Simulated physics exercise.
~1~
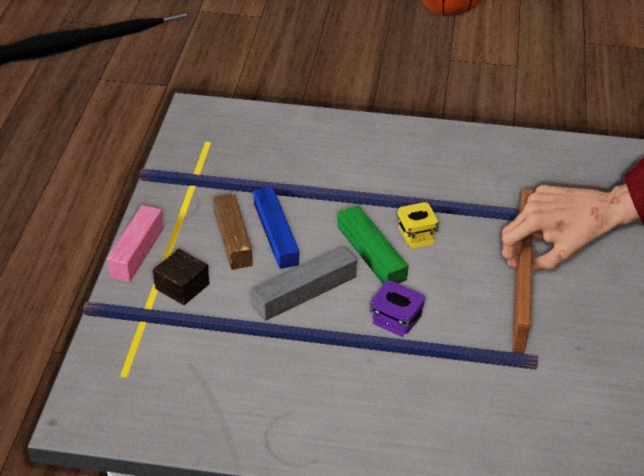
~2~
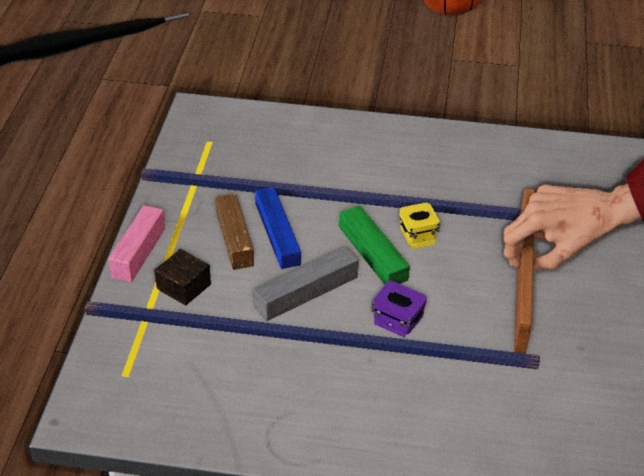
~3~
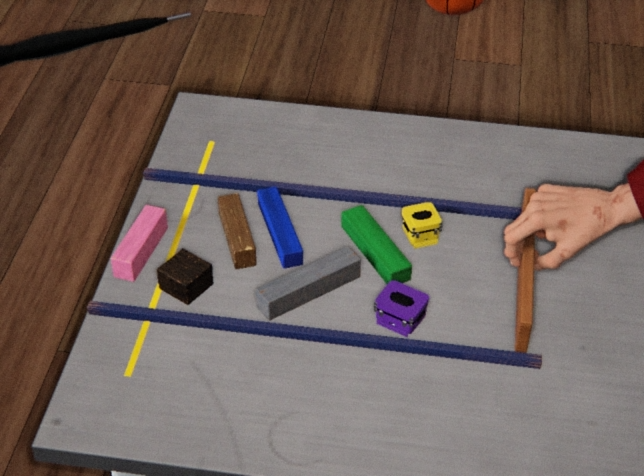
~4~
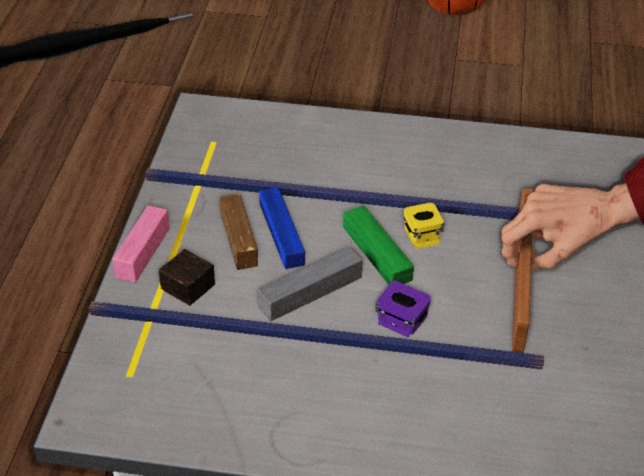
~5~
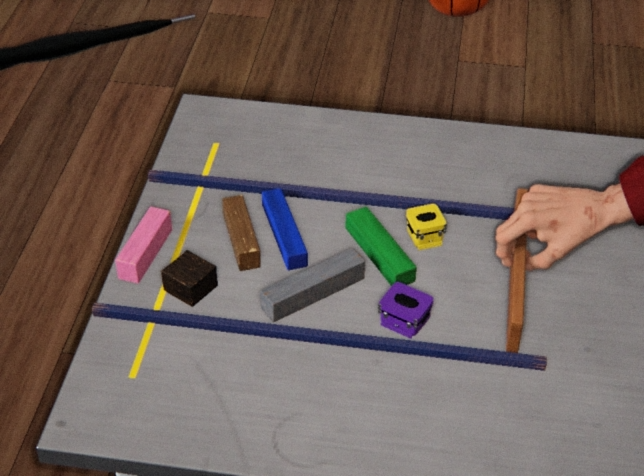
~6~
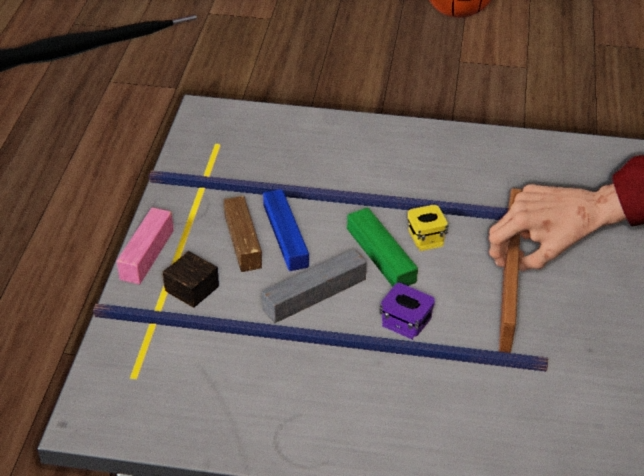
On a grey board laid over a dark wooden floor, seen from above at an angle, a yellow strip crosses the left side between two long blue rails. Pink, black, brown, blue, grey, green, yellow and purple pieces lie scattered between the rails, left of a hand gripping an upright brown board. The view drifts very slightly, and the hand slides its board a little left, touching no pieces.
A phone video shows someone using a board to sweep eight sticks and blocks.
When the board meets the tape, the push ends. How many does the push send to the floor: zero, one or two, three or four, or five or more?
It sends over the edge three or four pieces.
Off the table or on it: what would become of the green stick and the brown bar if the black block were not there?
The green stick stays put; the brown bar comes off.
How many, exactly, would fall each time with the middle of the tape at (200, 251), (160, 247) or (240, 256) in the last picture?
In that order 2, 5 and 0.
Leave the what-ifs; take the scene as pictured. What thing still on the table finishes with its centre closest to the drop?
Foremost: The grey bar.
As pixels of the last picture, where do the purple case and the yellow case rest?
The one named first is at (141, 286), the next at (182, 192).
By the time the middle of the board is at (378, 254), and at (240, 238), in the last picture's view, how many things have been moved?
At the first point the count is 4, at the second it's 8.
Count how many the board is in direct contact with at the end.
Contact count: 3.
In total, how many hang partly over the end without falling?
It's 2.
Early on, none off yet; pink bar at rest near (146, 245); black block at rest near (191, 279); brown bar at rest near (243, 233).
A while later, none off yet; pink bar at rest near (146, 245); black block moving near (187, 277); brown bar moving near (232, 233).
Further along, none off yet; pink bar leaning a little near (105, 239); black block travelled well along near (130, 254); brown bar travelled about its own width near (156, 224).
Finally, the number that fall off is three or four; lost, blue stick, brown bar, black block and pink bar.
